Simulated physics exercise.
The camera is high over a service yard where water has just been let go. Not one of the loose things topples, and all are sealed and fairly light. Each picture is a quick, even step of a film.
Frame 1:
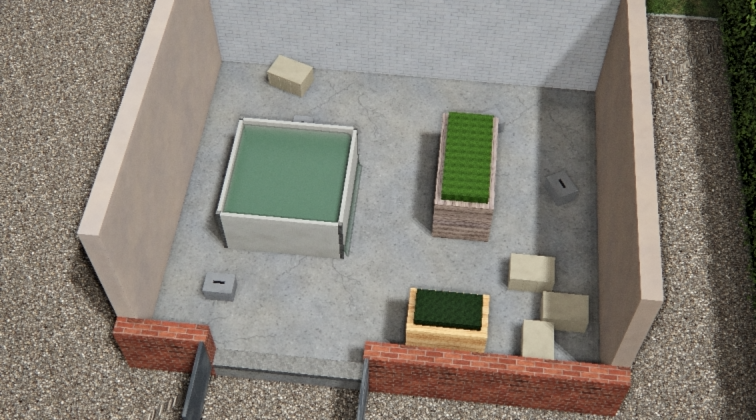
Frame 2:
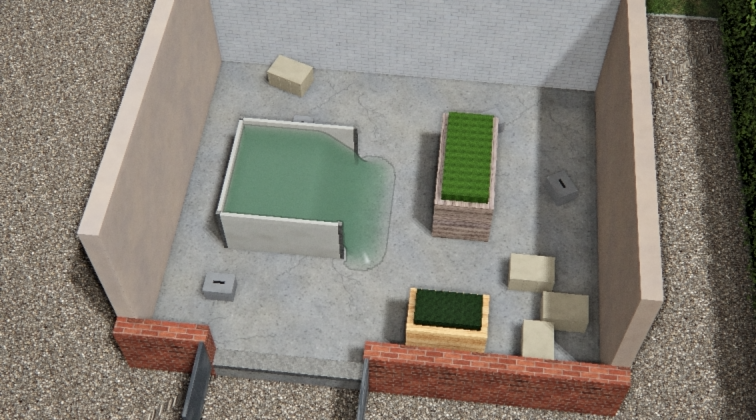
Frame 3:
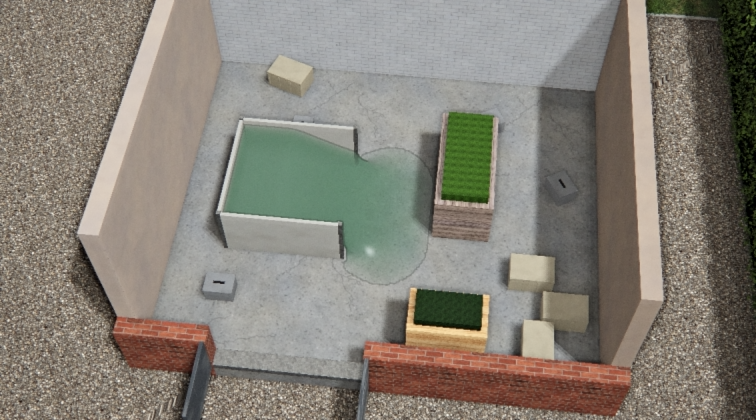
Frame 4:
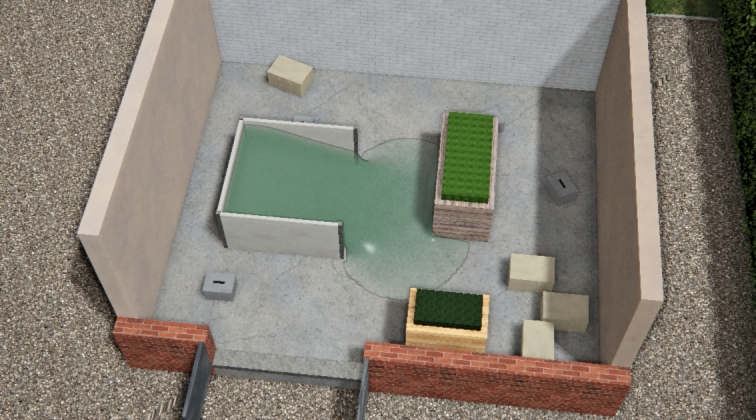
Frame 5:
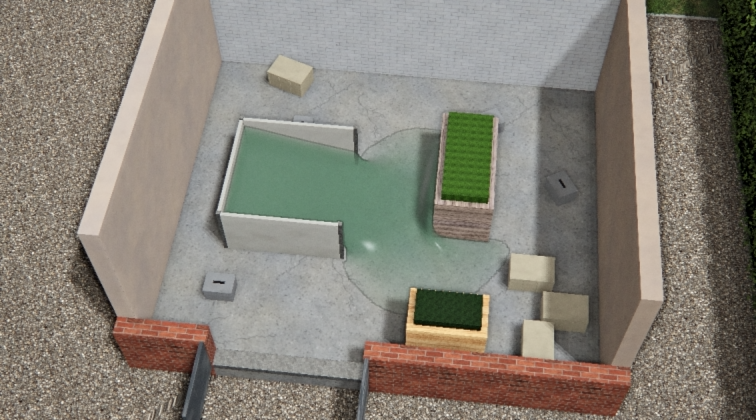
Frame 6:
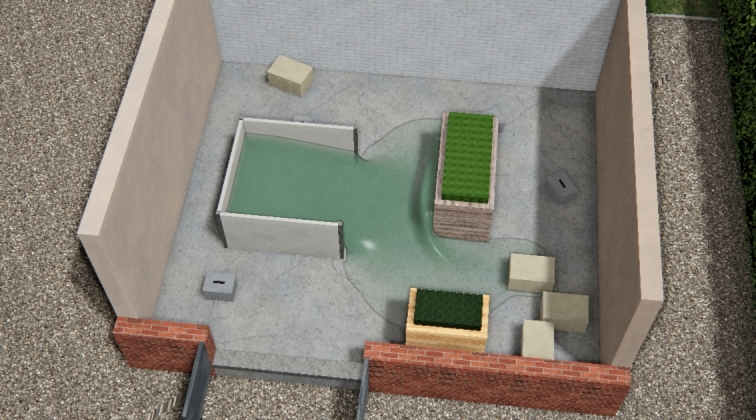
Green water spreads from the open right side of a pale-walled square tank in a walled yard, seen from high above by a still camera. It fans across the grey floor, meets the brick planter topped with bright grass, and bends around its near end toward pale crates at right. The wooden planter in front, the small grey blocks and the crates stay put.
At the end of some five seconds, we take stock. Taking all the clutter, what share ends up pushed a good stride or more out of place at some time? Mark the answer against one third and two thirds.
Two thirds or more of them.
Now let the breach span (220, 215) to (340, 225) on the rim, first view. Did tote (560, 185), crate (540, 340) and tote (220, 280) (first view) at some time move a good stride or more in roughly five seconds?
Here is how they go, in order: Fails to go that far, fails to go that far, and dislodged that far.
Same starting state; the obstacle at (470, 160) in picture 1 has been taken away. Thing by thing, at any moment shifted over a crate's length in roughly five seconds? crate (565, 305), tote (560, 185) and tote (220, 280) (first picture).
First one never went far; second one was driven off; third one never went far.
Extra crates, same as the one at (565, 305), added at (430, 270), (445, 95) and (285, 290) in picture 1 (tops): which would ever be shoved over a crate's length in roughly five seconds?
The answers, in order, are displaced a stride, displaced a stride and remains nearby.
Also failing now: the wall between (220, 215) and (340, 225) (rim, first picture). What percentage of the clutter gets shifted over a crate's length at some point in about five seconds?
Near 10 in a hundred.
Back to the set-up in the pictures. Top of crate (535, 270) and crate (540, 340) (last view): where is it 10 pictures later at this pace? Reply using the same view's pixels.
My guess is around (583, 265) and around (580, 344).
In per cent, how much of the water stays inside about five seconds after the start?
Close to 94 per cent, I think.
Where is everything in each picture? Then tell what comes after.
In the first frame, a crate at (290, 69) rests on the ground; a crate at (539, 341), on the bottom; 0 of 8 have shifted.
In the second frame, a crate at (290, 69) rests on the ground; a crate at (539, 341), on the bottom; 0 of 8 have shifted.
In the third frame, a crate at (290, 69) rests on the ground; a crate at (539, 341) rests on the ground; 0 of 8 have shifted.
In the fourth frame, a crate at (290, 69), on the bottom; a crate at (539, 341) rests on the ground; 0 of 8 have shifted.
In the fifth frame, a crate at (290, 69) rests on the ground; a crate at (539, 341) rests on the ground; 0 of 8 have shifted.
In the sixth frame, a crate at (290, 69) rests on the ground; a crate at (539, 341) rests on the ground; 0 of 8 have shifted.
A moment on, 0 of 8 are well off their spots; 1 afloat.
Next, 1 of 8 are well off their spots; 3 afloat.
Later, 3 of 8 are well off their spots; 5 afloat.
In the end, 6 of 8 are well off their spots, and 6 have been at some point; 6 afloat.
